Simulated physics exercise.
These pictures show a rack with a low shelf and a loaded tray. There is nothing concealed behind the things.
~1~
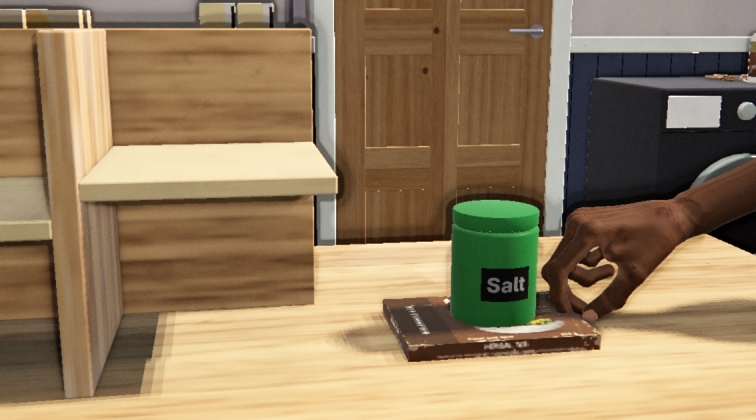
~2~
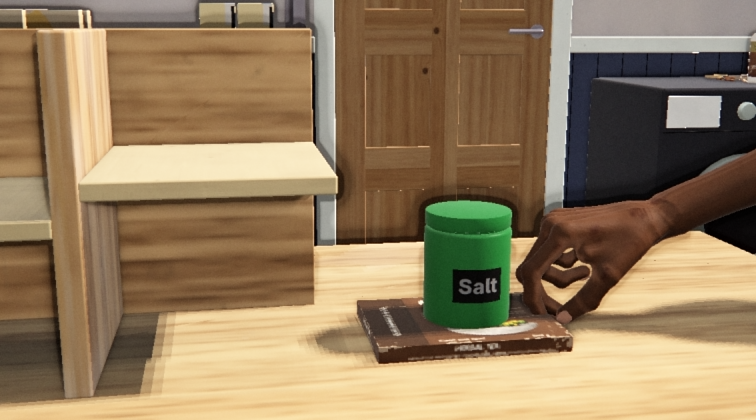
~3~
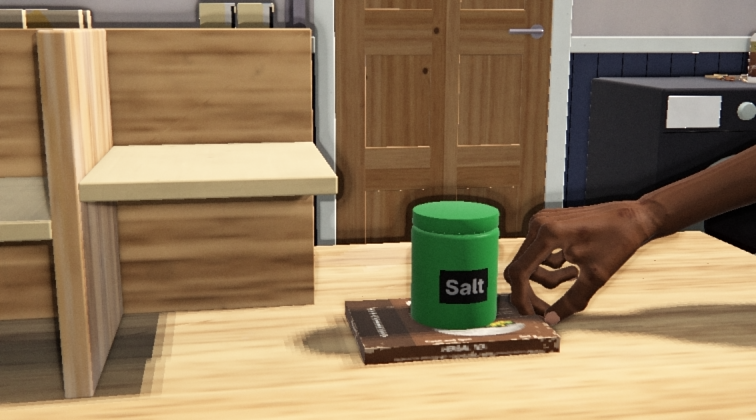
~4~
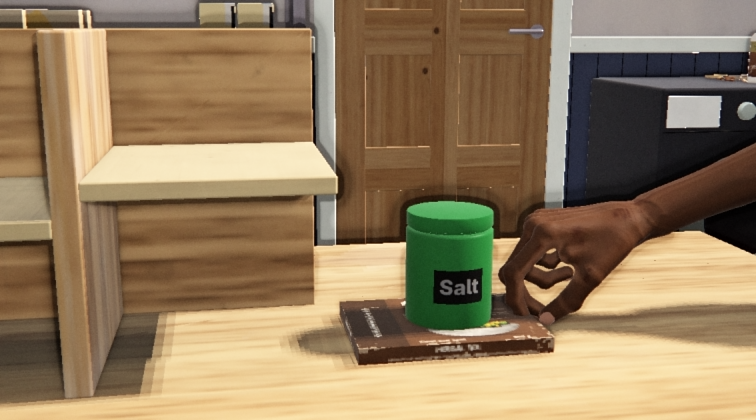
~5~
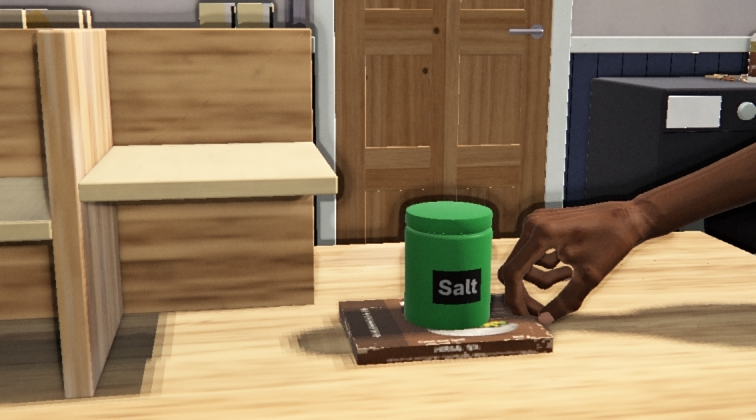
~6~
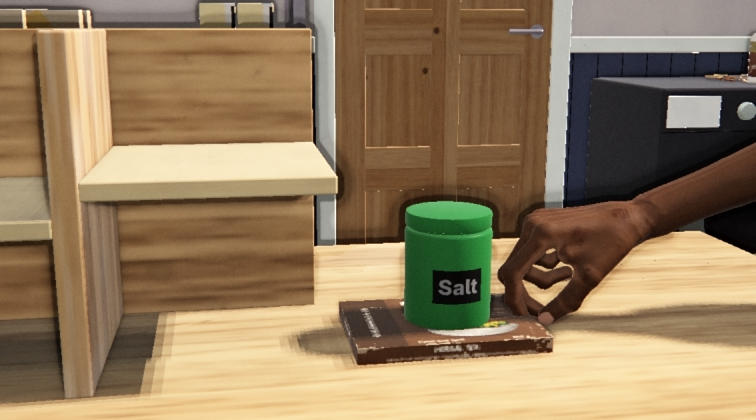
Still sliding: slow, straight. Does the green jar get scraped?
No.
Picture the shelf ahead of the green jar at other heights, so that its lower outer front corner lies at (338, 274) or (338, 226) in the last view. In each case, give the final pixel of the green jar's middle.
About (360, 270), then about (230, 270).
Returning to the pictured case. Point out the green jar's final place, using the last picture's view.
About (233, 274).
Then, 0.80 s past the last view, green jar riding along near (360, 269).
Finally, the green jar passes below, near (233, 275).
